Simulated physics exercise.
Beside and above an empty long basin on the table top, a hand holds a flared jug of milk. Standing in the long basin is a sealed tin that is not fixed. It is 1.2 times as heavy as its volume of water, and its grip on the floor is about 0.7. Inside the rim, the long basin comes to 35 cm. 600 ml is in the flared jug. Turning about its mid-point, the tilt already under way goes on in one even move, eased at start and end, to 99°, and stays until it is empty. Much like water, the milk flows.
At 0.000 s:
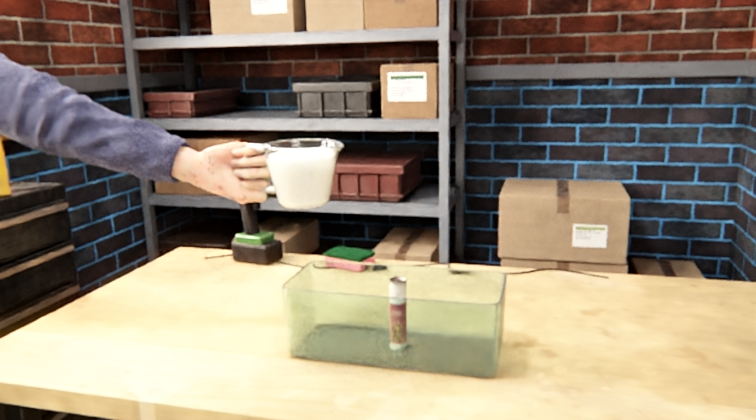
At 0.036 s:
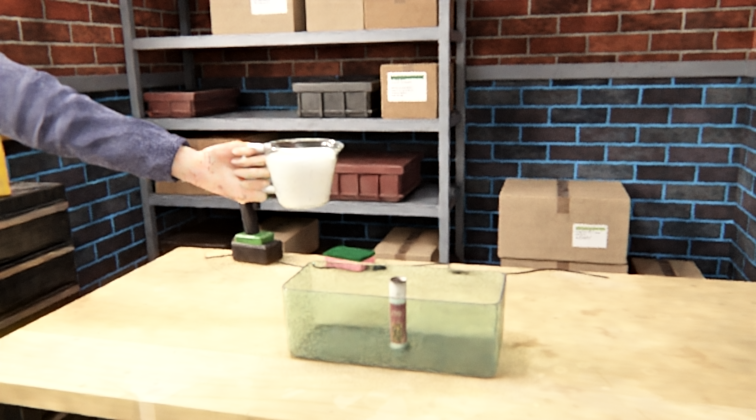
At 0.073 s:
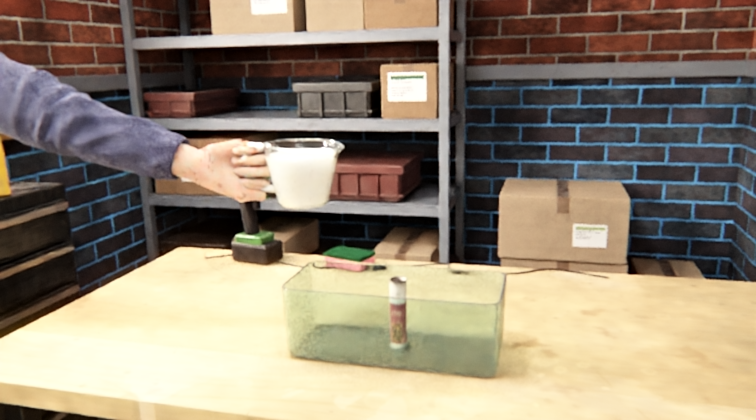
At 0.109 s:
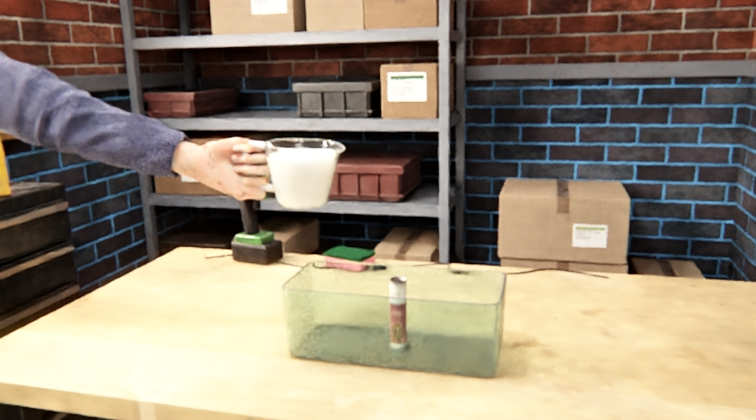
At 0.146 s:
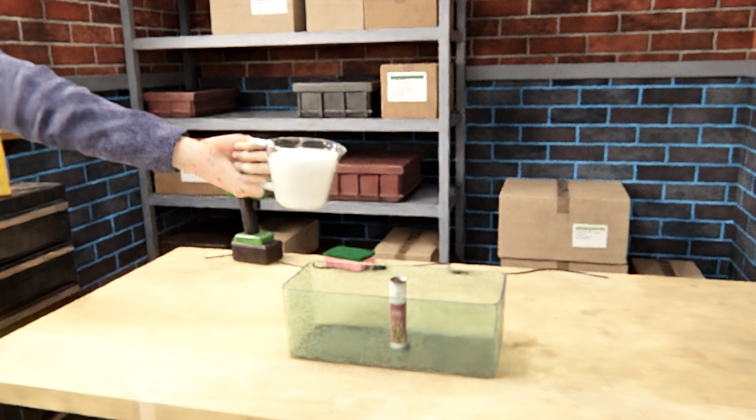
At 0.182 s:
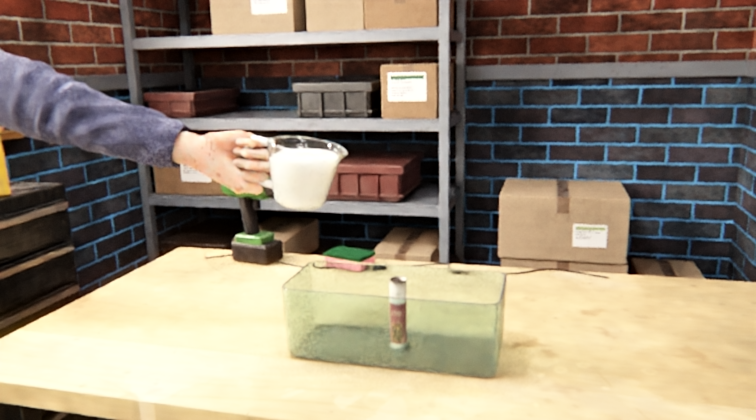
A hand reaching in from the left holds a clear, flared jug of milk above a workbench, keeping it level at first beside and above a long see-through basin with a small tin standing in it. The jug then tilts slightly to the right, its pouring edge dipping a little.
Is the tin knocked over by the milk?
Yes - it is tipped.
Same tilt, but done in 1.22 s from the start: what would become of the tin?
After the tilt, the tin has tipped over.
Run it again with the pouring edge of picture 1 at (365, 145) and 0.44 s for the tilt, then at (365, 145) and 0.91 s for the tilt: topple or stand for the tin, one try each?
First it tips over; then it stays on its base.
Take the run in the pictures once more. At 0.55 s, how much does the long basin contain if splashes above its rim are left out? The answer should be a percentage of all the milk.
4 %, give or take.
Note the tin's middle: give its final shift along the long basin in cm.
The tin's middle ends up about 9.5 cm along the basin.
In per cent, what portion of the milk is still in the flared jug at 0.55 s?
Roughly 70 %.
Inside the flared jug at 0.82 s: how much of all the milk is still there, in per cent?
14 per cent or so.
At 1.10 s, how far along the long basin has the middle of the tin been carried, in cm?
7 cm, roughly.
By 0.55 s the tilt is 65° and 69 per cent is still to pour; the tin stands where it began.
By 0.82 s the tilt is 97° and 14 per cent is still to pour; the tin stands 1 cm from where it began.
By 1.10 s the tilt is 99° and 0 per cent is still to pour; the tin leans 45°.
By 1.41 s the tilt is 99° and 0 per cent is still to pour; the tin lies on its side.
At rest the tin lies on its side.
